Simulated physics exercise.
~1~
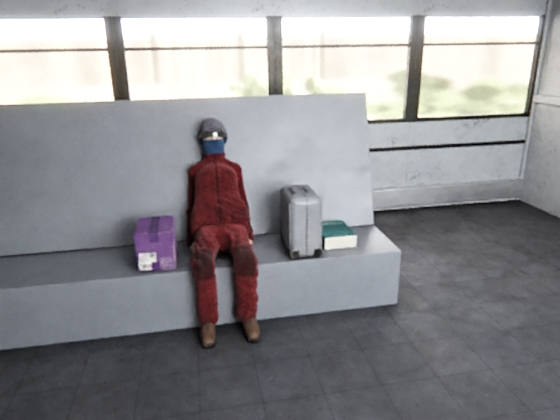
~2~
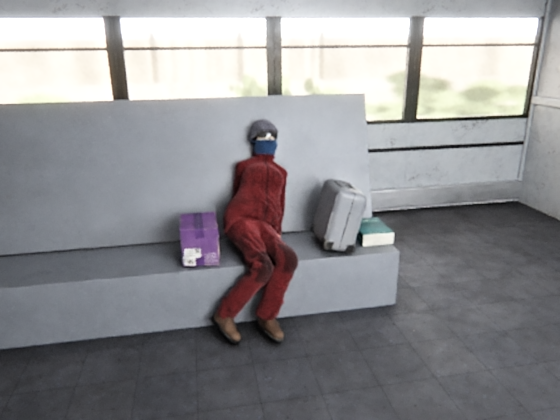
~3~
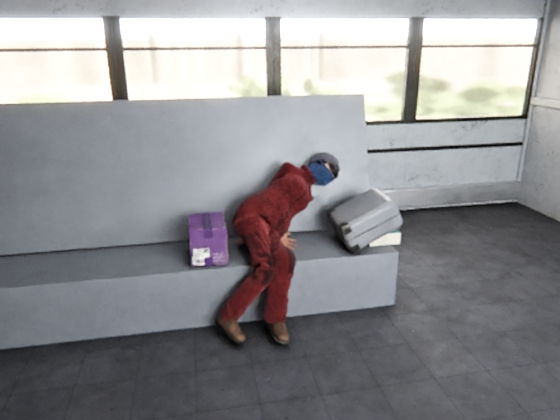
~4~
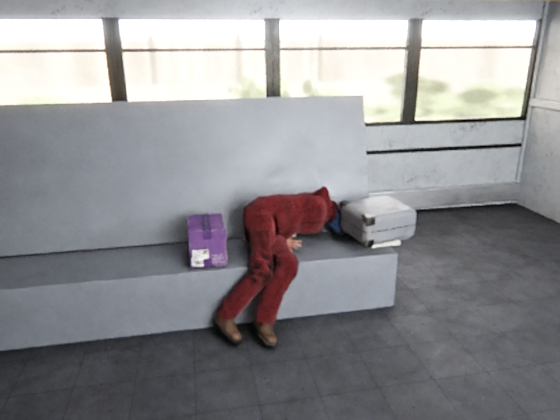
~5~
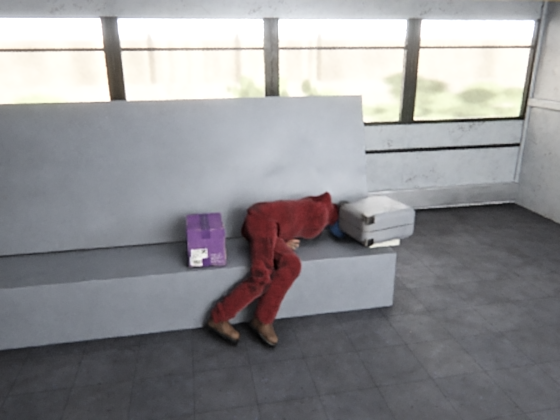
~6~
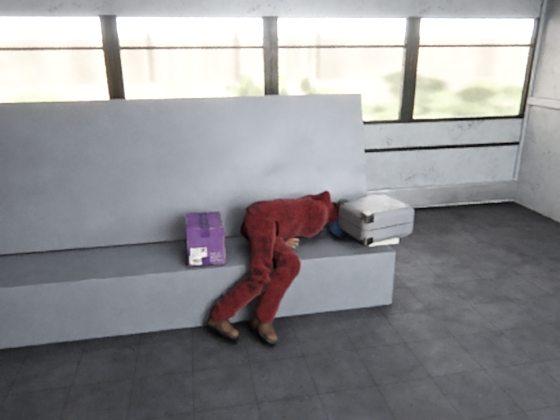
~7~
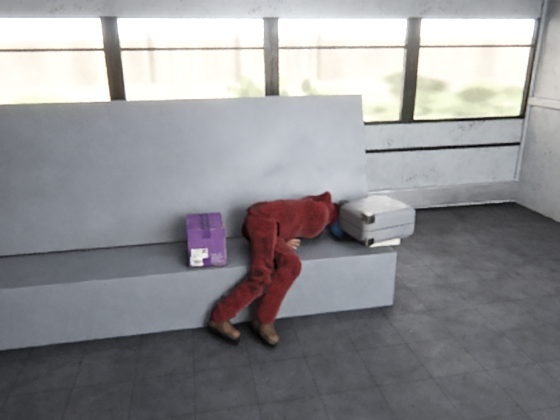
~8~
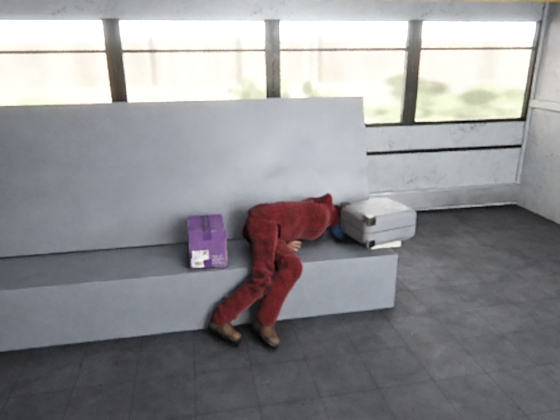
A person in red slides right and slumps sideways beside a toppled grey case, staying seated.
